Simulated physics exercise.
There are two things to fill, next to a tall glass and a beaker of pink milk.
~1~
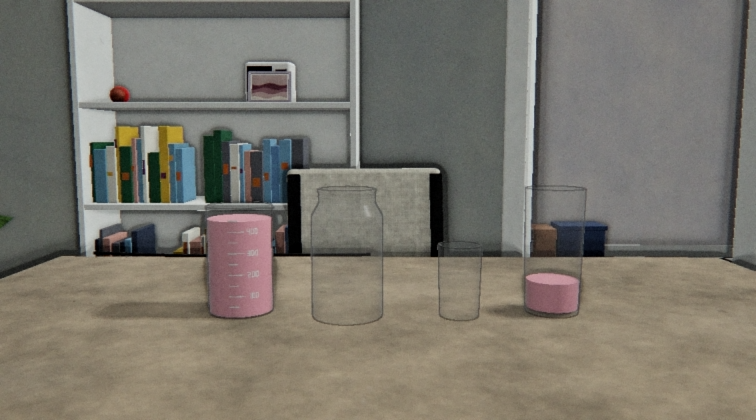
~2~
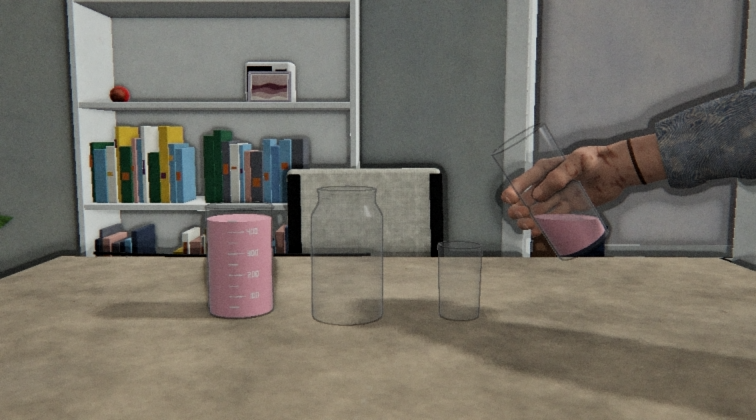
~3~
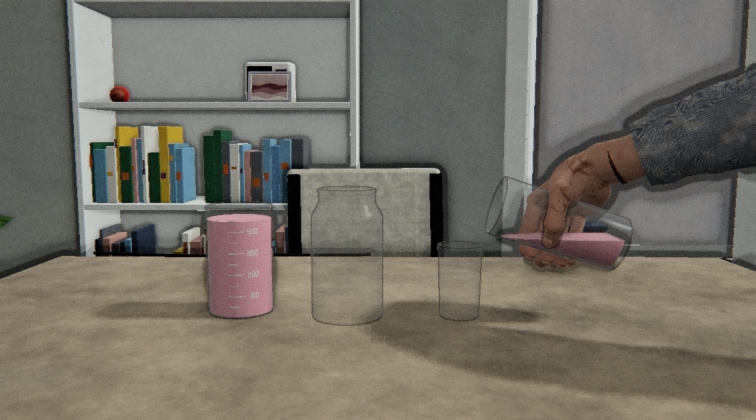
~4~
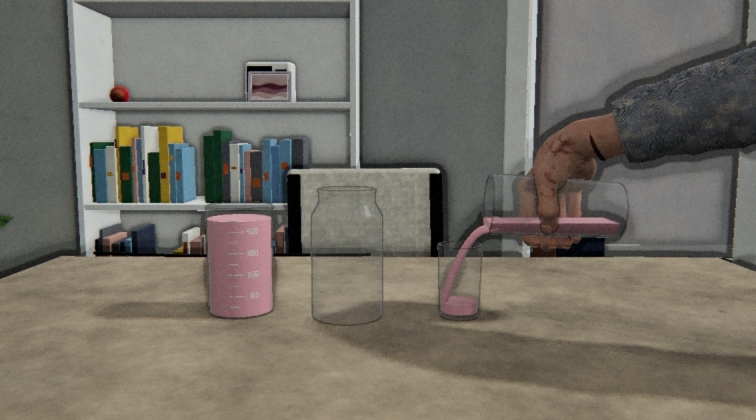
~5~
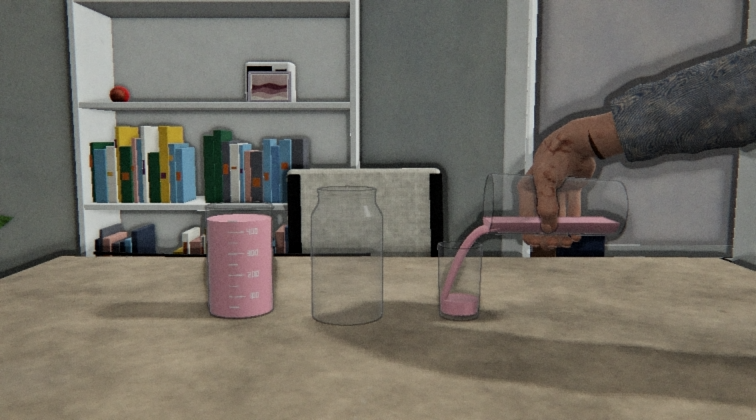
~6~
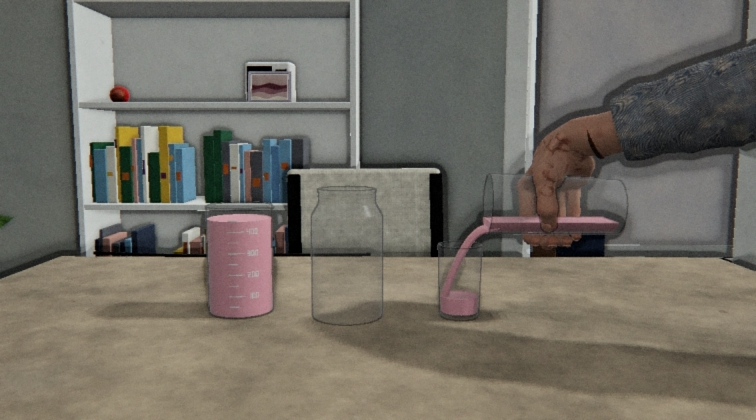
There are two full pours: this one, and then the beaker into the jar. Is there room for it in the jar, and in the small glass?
Jar: Room enough; small glass: Room enough.
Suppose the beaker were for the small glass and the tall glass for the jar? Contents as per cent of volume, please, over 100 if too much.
That comes to some 390 per cent for the first, and some 10 per cent for the second.
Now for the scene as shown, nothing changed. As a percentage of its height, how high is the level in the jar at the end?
It stands at around 65 percent.
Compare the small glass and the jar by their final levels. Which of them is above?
The higher line is in the jar.
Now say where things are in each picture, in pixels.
In the first frame, before the pour; tall glass (553, 247) about a quarter full; beaker (240, 257) nearly full; small glass (460, 277) empty; jar (347, 249) empty.
In the second frame, the tall glass is on its way; tall glass (550, 190) tipped 35° with all of its load; small glass (460, 277) empty.
In the third frame, the pink milk nears the lip; tall glass (555, 224) tipped 70° with all of its load; small glass (460, 277) empty.
In the fourth frame, pouring; tall glass (550, 207) tipped 85° with nearly all of its load; small glass nearly empty, surface at (460, 302).
In the fifth frame, pouring; tall glass (550, 206) tipped 90° with about three quarters of its load; jar (347, 249) empty.
In the sixth frame, pouring; tall glass (550, 205) tipped 90° with about three quarters of its load; beaker nearly full, surface at (239, 219); small glass about a quarter full, surface at (460, 297); jar (347, 249) empty.
A moment on, the small glass is about half full.
Further on, the small glass is about three quarters full.
When it is over, the jar is about two thirds full; the small glass is about three quarters full.
